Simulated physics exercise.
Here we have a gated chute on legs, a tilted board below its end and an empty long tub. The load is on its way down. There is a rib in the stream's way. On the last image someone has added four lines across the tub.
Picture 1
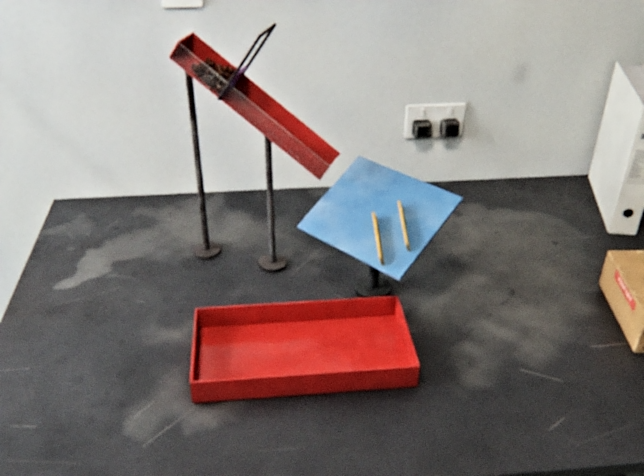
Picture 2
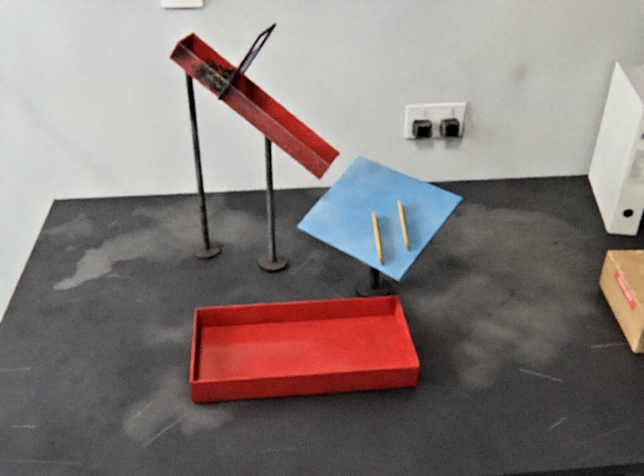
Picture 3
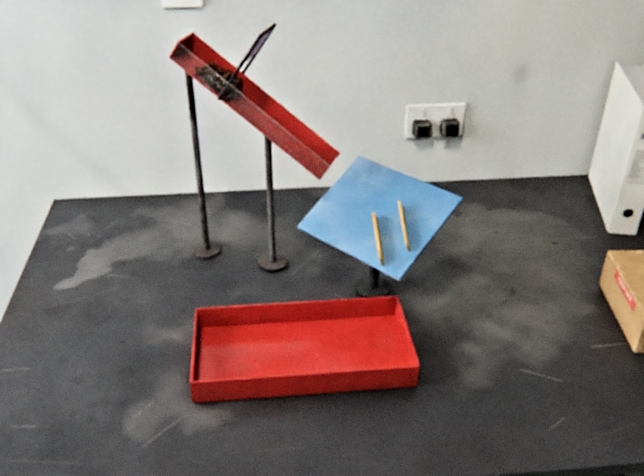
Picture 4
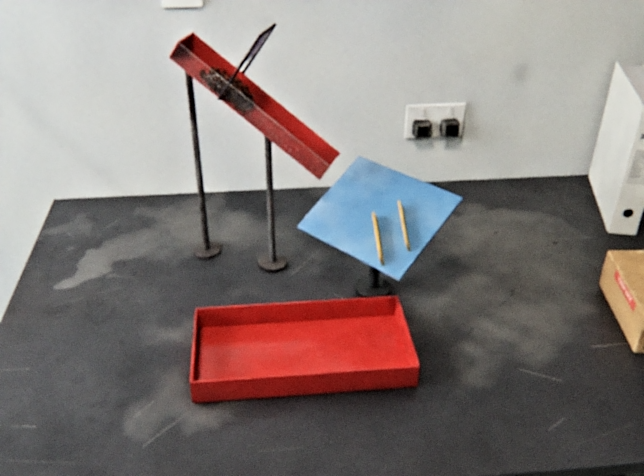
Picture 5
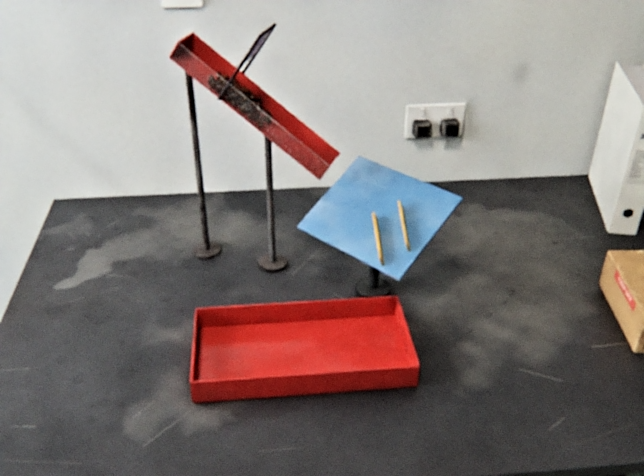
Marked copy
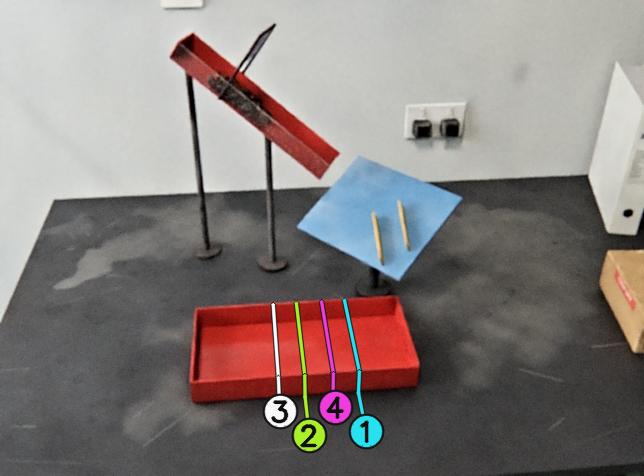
A clump of small dark balls slid slowly a short way down a sloping red chute on legs, toward a tilted blue board with two thin wooden strips, above an empty red tub.
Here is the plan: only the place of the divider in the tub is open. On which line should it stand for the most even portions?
The answer is line 1.
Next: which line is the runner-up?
Line 4.
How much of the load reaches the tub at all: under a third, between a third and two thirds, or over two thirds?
It is over two thirds.
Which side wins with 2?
More lands on the right.
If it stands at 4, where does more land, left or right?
The right side.
On the marked copy, line 1 crosses the front rim at (359, 370); line 2 crosses the front rim at (304, 374); line 3 crosses the front rim at (278, 376); line 4 crosses the front rim at (333, 372).
For line 1, of what is caught, roughly half on the left of the divider, roughly half on the right.
For line 2, of what is caught, about a tenth on the left of the divider, almost all on the right.
For line 3, of what is caught, just a few on the left of the divider, almost all on the right.
For line 4, of what is caught, roughly a quarter on the left of the divider, the larger part on the right.
